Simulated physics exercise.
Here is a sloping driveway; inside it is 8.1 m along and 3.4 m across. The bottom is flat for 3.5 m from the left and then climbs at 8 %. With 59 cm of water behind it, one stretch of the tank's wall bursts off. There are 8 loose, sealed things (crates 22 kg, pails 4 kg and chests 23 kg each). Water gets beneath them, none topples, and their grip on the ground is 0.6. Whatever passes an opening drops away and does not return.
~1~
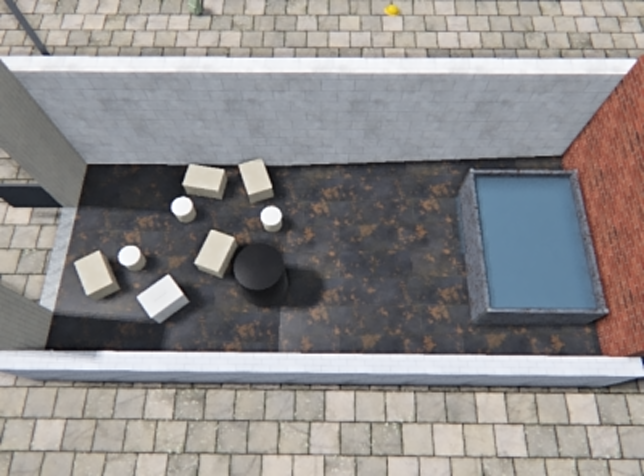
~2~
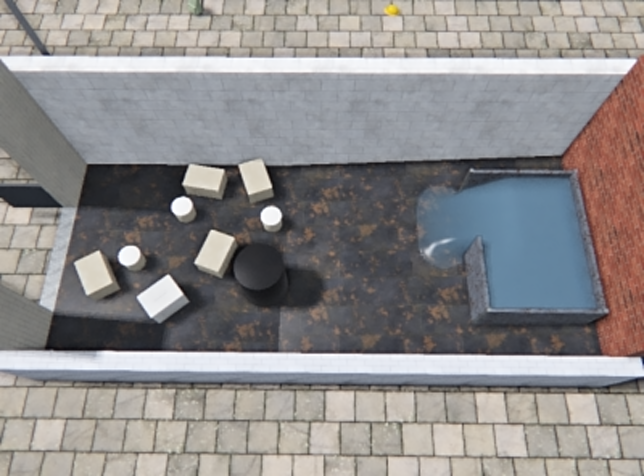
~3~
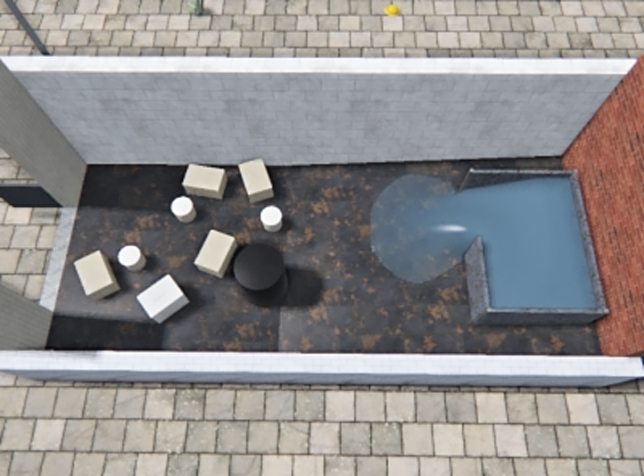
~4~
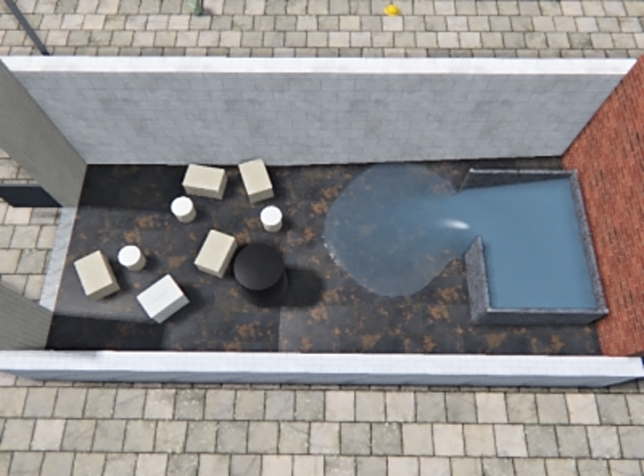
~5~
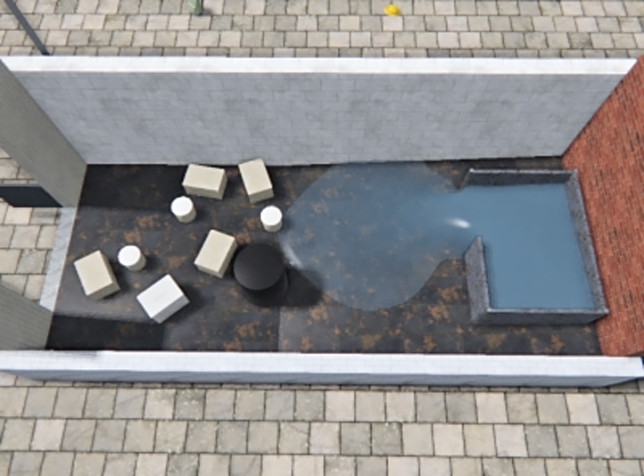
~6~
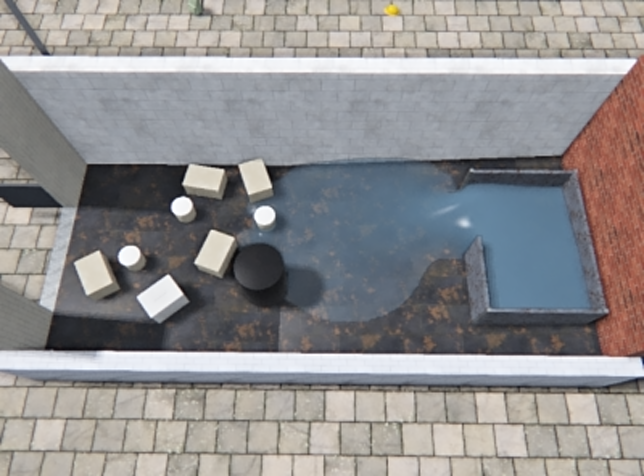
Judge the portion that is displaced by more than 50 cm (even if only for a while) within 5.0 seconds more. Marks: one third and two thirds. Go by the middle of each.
It is two thirds or more.
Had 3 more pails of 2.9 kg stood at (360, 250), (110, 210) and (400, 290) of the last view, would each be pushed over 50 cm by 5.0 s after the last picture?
In that order: More, over, less.
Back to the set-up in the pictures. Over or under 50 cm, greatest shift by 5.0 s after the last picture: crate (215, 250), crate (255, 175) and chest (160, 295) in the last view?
In turn: More, past it, short of it.
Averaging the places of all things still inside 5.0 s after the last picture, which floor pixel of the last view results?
At about (145, 301).
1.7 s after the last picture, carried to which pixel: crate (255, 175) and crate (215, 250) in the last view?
Near (115, 197) and (167, 262).
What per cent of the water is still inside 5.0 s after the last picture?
About 66 per cent.
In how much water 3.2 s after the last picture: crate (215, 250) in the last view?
About 5 cm.
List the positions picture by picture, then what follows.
In the first picture, a pail at (271, 216), on the bottom; a crate at (215, 250) rests on the ground; 3.1 m2 under water; 0 of 8 have shifted.
In the second picture, a pail at (271, 216), on the bottom; a crate at (215, 250) rests on the ground; water covers 4.0 m2; 0 of 8 have shifted.
In the third picture, a pail at (271, 216) rests on the ground; a crate at (215, 250), on the bottom; 5.3 m2 under water; 0 of 8 have shifted.
In the fourth picture, a pail at (271, 216), on the bottom; a crate at (215, 250) rests on the ground; water covers 7.0 m2; 0 of 8 have shifted.
In the fifth picture, a pail at (271, 216) rests on the ground; a crate at (215, 250) rests on the ground; water covers 8.9 m2; 0 of 8 have shifted.
In the sixth picture, a pail at (265, 215), on the bottom, 10 cm from its start; a crate at (215, 250), on the bottom; water covers 10.5 m2; 1 of 8 have shifted.
Then, 0.4 s after the last picture 1 of 8 are over 50 cm from their spots; 0 afloat.
Then, 1.7 s after the last picture 5 of 8 are over 50 cm from their spots; 3 afloat.
Then, 3.2 s after the last picture 6 of 8 are over 50 cm from their spots; 0 afloat.
Then, 5.0 s after the last picture 6 of 8 are over 50 cm from their spots, and 6 have been at some point; 2 afloat.
